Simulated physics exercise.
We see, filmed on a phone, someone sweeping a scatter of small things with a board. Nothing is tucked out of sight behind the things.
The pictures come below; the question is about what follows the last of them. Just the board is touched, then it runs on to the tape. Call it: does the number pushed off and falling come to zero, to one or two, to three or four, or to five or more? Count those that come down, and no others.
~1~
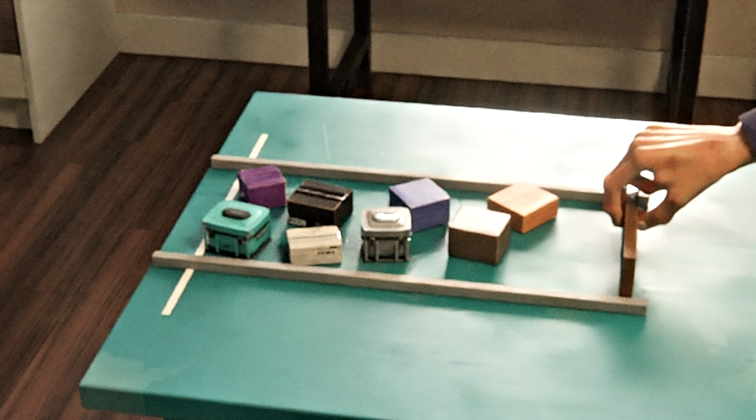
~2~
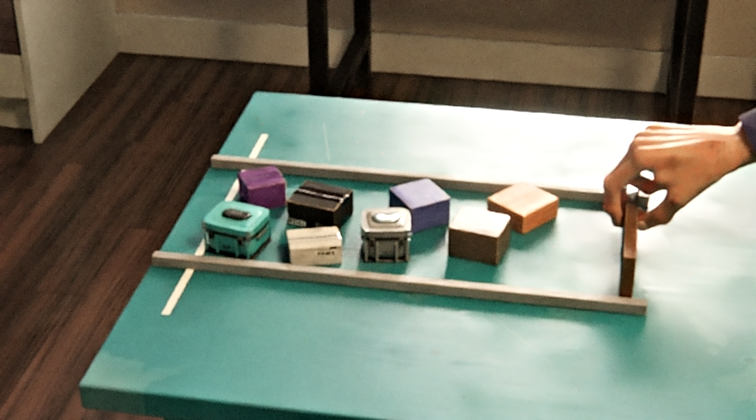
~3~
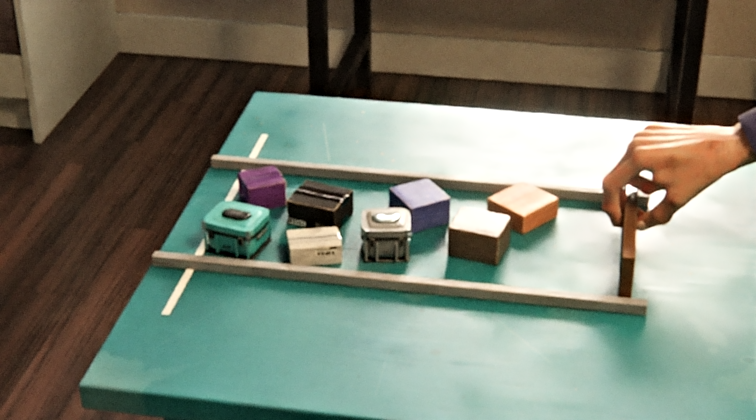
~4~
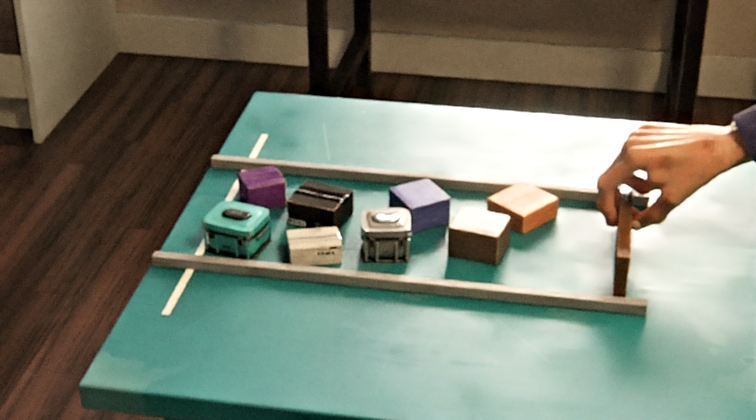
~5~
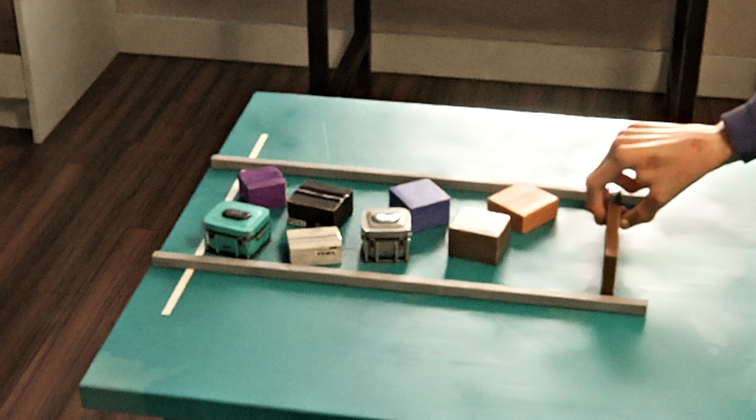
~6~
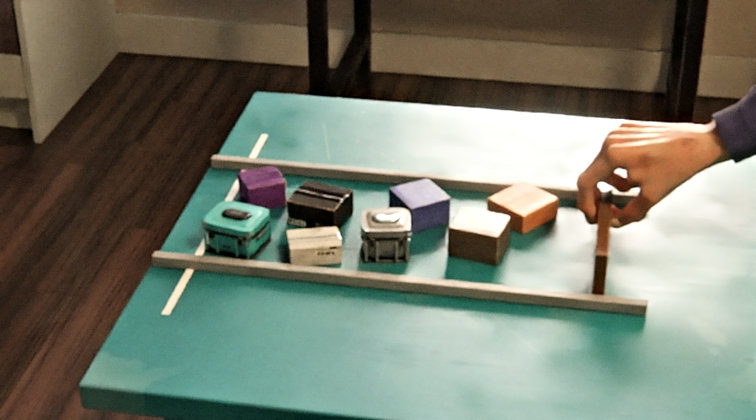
It comes to five or more.
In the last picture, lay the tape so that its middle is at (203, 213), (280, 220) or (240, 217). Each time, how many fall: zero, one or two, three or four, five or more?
At least five; 3 or 4; five or more.
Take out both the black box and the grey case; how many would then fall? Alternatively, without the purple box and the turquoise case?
That gives 3 in the first case, then 4 in the second.
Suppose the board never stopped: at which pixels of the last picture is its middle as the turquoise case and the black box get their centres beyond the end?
(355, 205) and (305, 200), more or less.
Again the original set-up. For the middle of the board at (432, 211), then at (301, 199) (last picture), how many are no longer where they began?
The count reaches 6 first and 8 second.
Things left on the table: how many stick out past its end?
Overhanging: 2.
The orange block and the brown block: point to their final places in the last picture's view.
One is at about (209, 185), the other at about (188, 211).
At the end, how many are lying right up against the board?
The count in contact is 2.
Early on, none off yet; turquoise case at rest near (238, 230); purple box at rest near (262, 189); black box moving near (313, 207).
Finally, the number that fall off is five or more; lost, blue block, grey case, white box, black box, purple box and turquoise case.
